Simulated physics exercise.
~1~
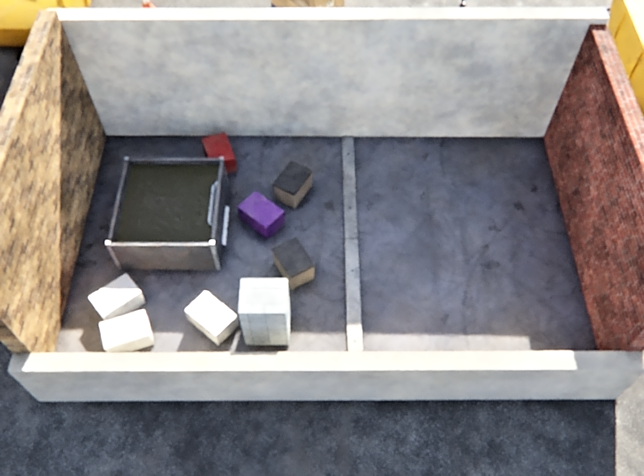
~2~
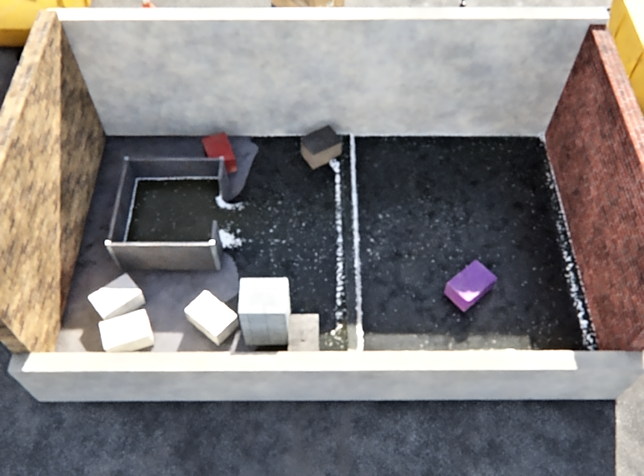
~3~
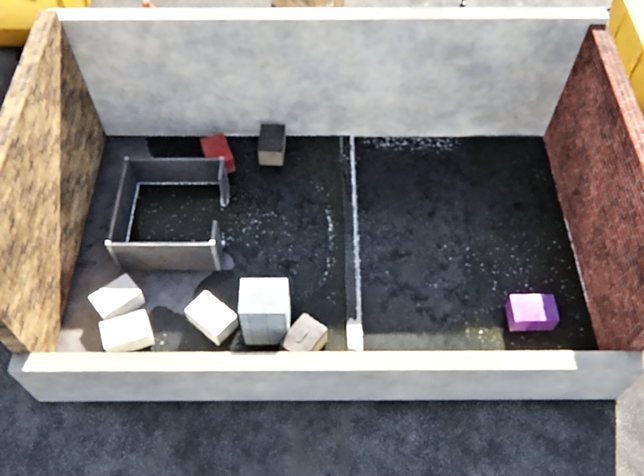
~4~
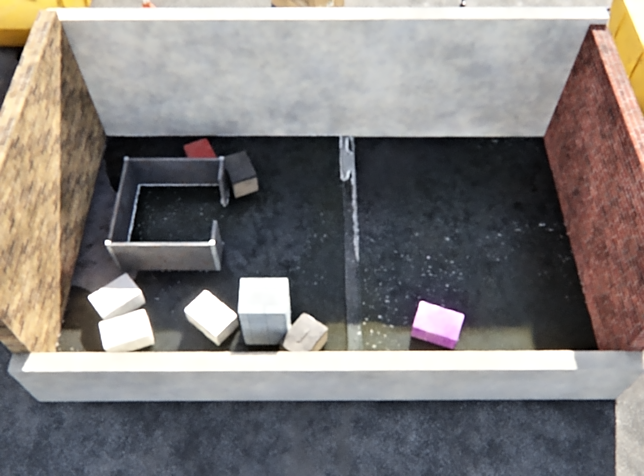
Water bursting from a walled tank across a concrete pad, carrying a purple crate over the low kerb before it drifts back left.
